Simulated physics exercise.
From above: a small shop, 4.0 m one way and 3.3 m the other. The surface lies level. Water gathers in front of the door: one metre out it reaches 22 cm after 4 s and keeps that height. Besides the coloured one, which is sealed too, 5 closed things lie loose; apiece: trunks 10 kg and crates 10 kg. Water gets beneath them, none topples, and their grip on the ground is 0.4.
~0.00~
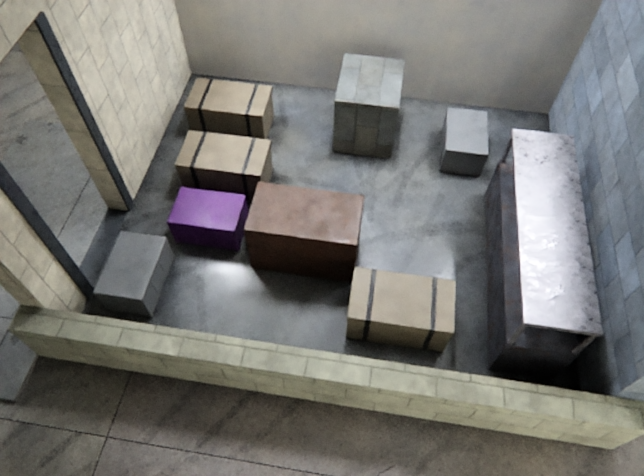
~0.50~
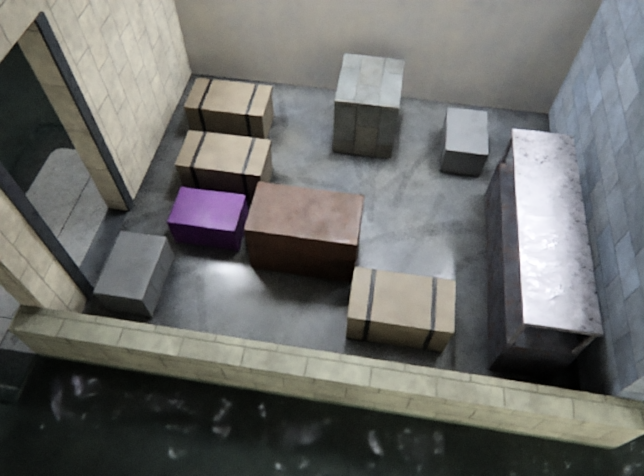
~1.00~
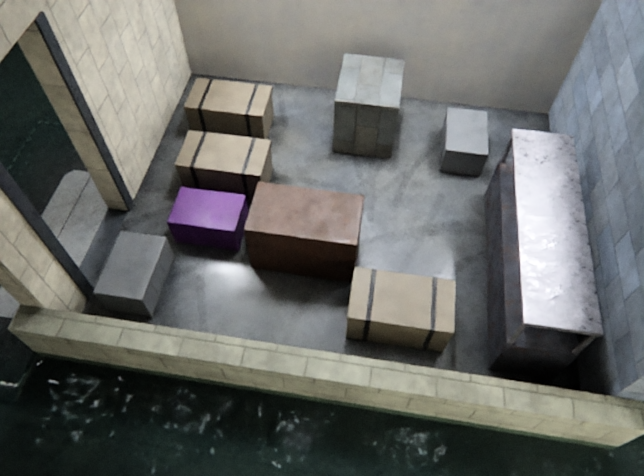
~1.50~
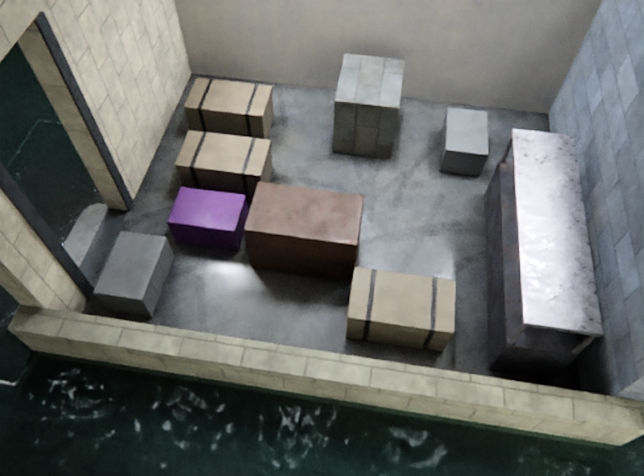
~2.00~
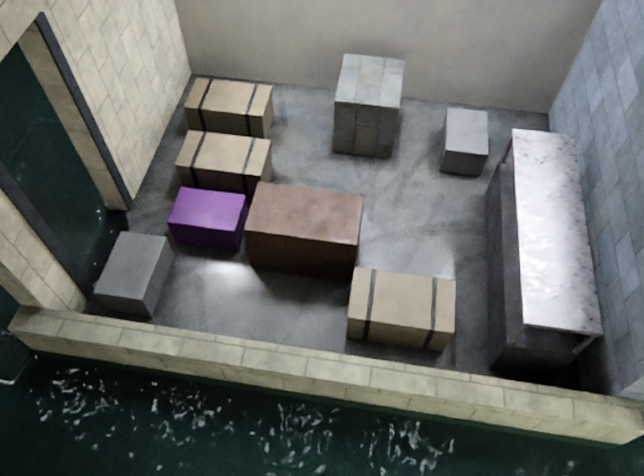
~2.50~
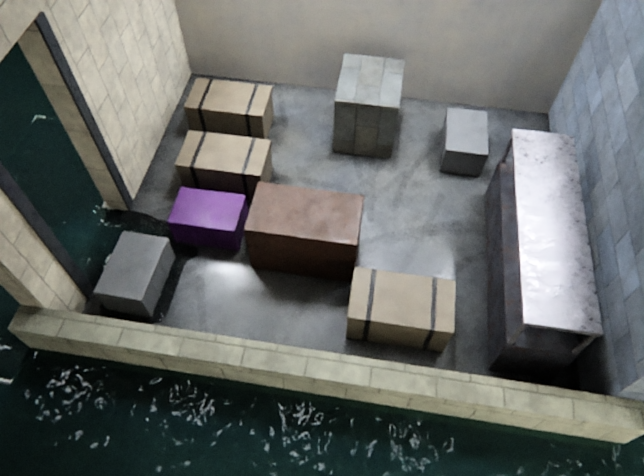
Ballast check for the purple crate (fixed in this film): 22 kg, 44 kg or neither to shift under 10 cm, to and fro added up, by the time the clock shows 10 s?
I expect that only the larger load is enough.
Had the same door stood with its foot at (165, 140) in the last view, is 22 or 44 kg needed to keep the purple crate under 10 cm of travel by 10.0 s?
Then the lower weight is enough.
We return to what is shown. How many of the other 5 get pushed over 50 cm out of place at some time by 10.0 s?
5 of them.
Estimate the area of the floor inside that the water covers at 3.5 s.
About 2.0 m2.
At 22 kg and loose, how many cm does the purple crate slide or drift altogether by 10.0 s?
About 100 cm.
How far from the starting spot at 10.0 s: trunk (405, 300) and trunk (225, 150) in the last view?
In that order: 150 cm, 50 cm.
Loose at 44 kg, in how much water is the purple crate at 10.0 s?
Roughly 8 cm.
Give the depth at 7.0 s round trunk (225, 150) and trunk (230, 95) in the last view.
About 3 and 5 cm.
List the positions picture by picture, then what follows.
The first picture shows the purple crate at (207, 208), on the bottom; 0.0 m2 under water; 0 of 6 have shifted.
The second picture shows the purple crate at (207, 208), on the bottom; 0.0 m2 under water; 0 of 6 have shifted.
The third picture shows the purple crate at (207, 208) rests on the ground; water covers 0.0 m2; 0 of 6 have shifted.
The fourth picture shows the purple crate at (207, 208), on the bottom; 0.0 m2 under water; 0 of 6 have shifted.
The fifth picture shows the purple crate at (207, 208) rests on the ground; water covers 0.0 m2; 0 of 6 have shifted.
The sixth picture shows the purple crate at (207, 208) rests on the ground; 0.3 m2 under water; 0 of 6 have shifted.
After 3.5 s the purple crate would be 0 cm from its start with 22 kg and 0 cm from its start with 44 kg; 5 cm of water round it then.
After 4.5 s the purple crate would be 15 cm from its start with 22 kg and 0 cm from its start with 44 kg; 7 cm of water round it then.
After 7.0 s the purple crate would be 94 cm from its start with 22 kg and 0 cm from its start with 44 kg; 7 cm of water round it then.
After 10.0 s the purple crate would be 102 cm from its start with 22 kg and 0 cm from its start with 44 kg; 8 cm of water round it then.
